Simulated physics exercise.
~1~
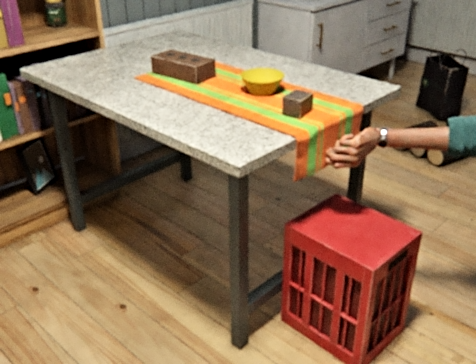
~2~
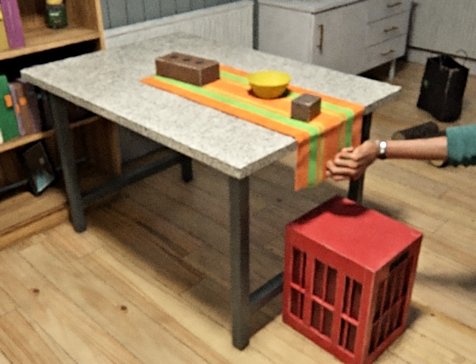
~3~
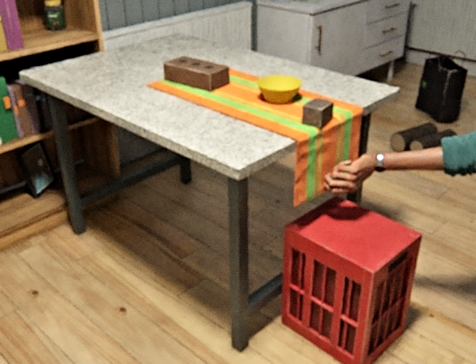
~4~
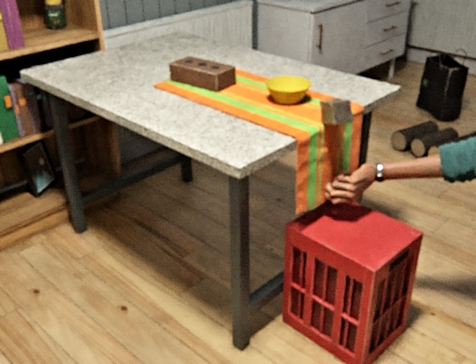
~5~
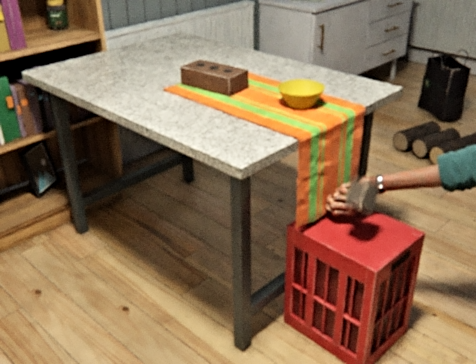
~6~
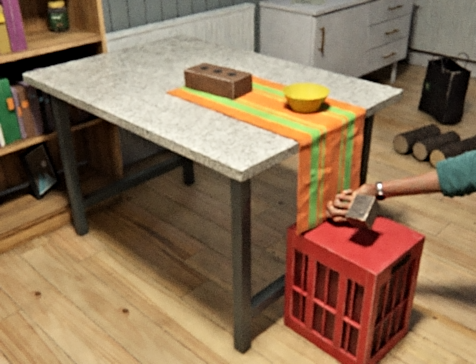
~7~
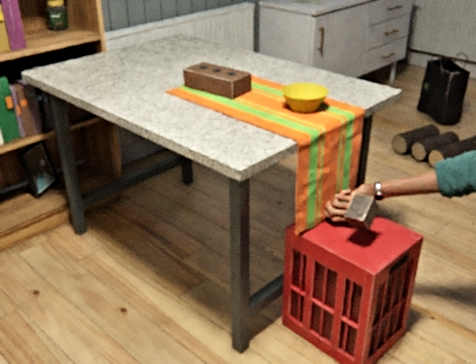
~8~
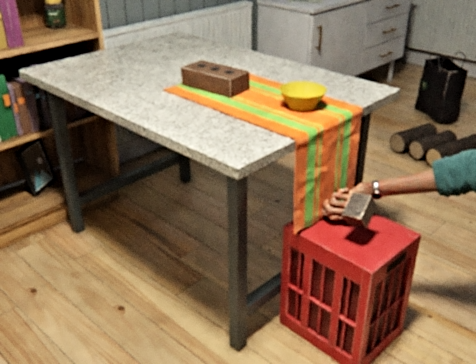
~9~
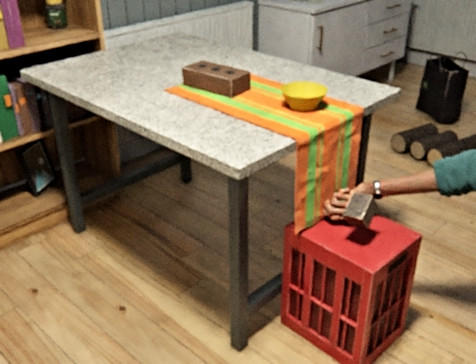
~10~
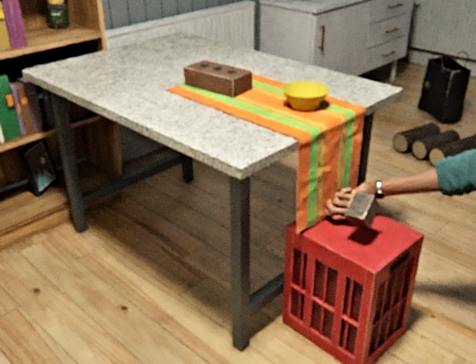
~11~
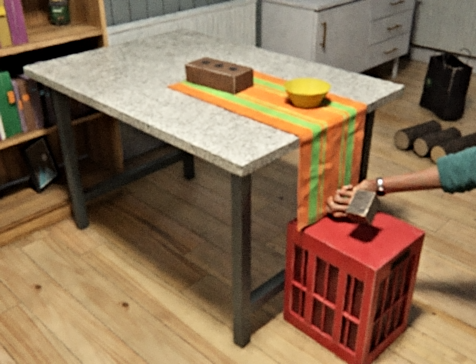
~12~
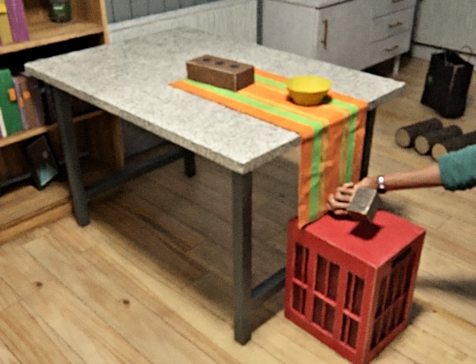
A striped orange and green cloth lies across the near right end of a speckled grey table in a wooden-floored room, seen from slightly above, with a red crate below its hanging end. On it sit a reddish-brown brick, a yellow bowl and, closest to the edge, a small dark block. A hand reaching from the right draws the cloth down, carrying all three along. The block tips at the edge and goes over, while the cloth's end reaches the crate. Finally the block rests tilted against the hand above the crate, and bowl and brick remain on the table.
